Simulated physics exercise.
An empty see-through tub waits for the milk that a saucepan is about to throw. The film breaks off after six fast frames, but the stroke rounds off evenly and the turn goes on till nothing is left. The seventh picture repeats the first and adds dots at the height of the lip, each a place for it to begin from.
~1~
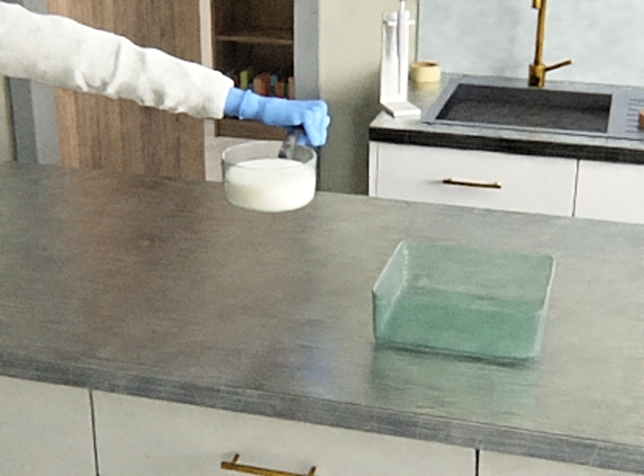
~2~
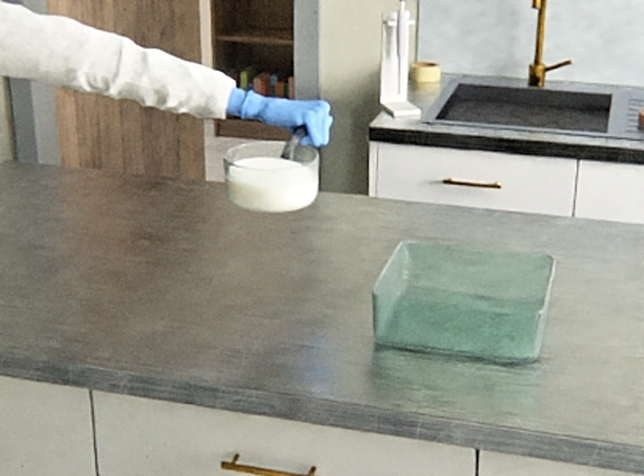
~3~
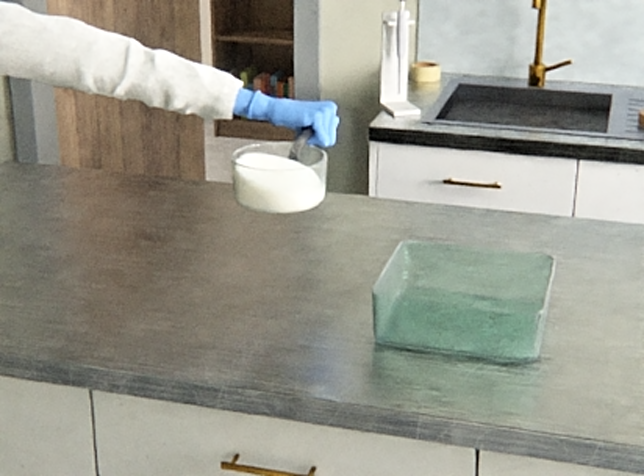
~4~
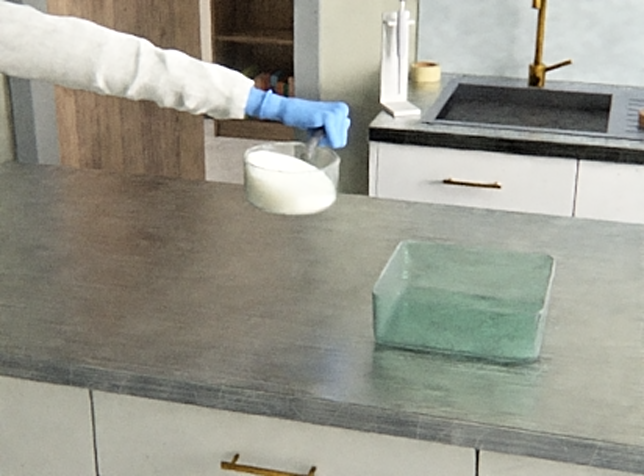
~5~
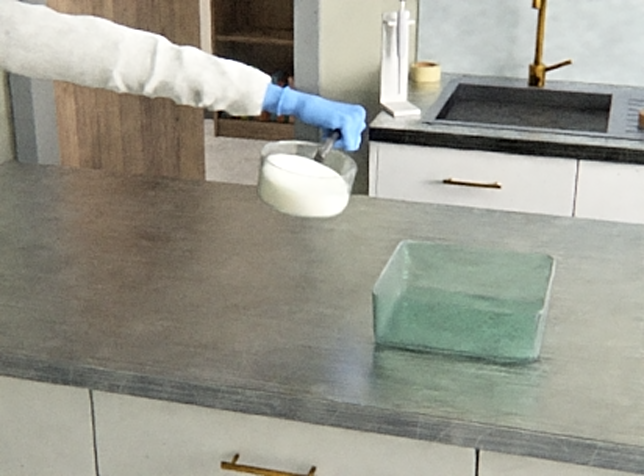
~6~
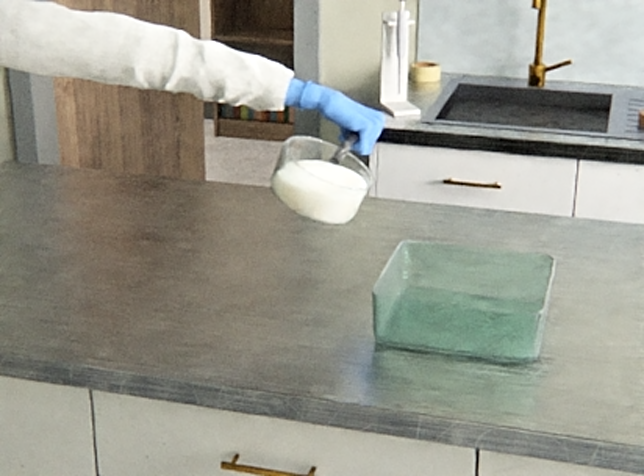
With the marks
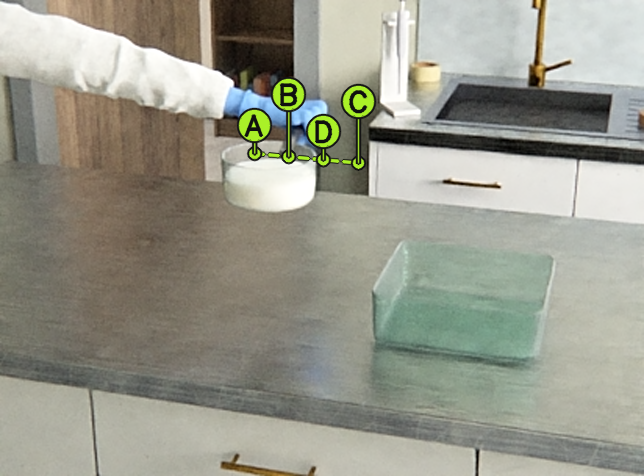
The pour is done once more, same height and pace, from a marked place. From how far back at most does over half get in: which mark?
Go for B.
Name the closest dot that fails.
It is A.
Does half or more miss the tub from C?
No, that is safe.
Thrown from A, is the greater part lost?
Yes, that goes wrong.
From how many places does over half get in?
Three of them.
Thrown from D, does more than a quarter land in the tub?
Yes, clearly.
On the marked copy, A at (254, 153); B at (288, 156); C at (358, 163); D at (323, 159).
If A is chosen, about 28 % lands in the tub, 68 % falls short and 4 % goes beside or beyond.
If B is chosen, about 64 % lands in the tub, 27 % falls short and 9 % goes beside or beyond.
If C is chosen, about 84 % lands in the tub, 5 % falls short and 12 % goes beside or beyond.
If D is chosen, about 78 % lands in the tub, 7 % falls short and 15 % goes beside or beyond.
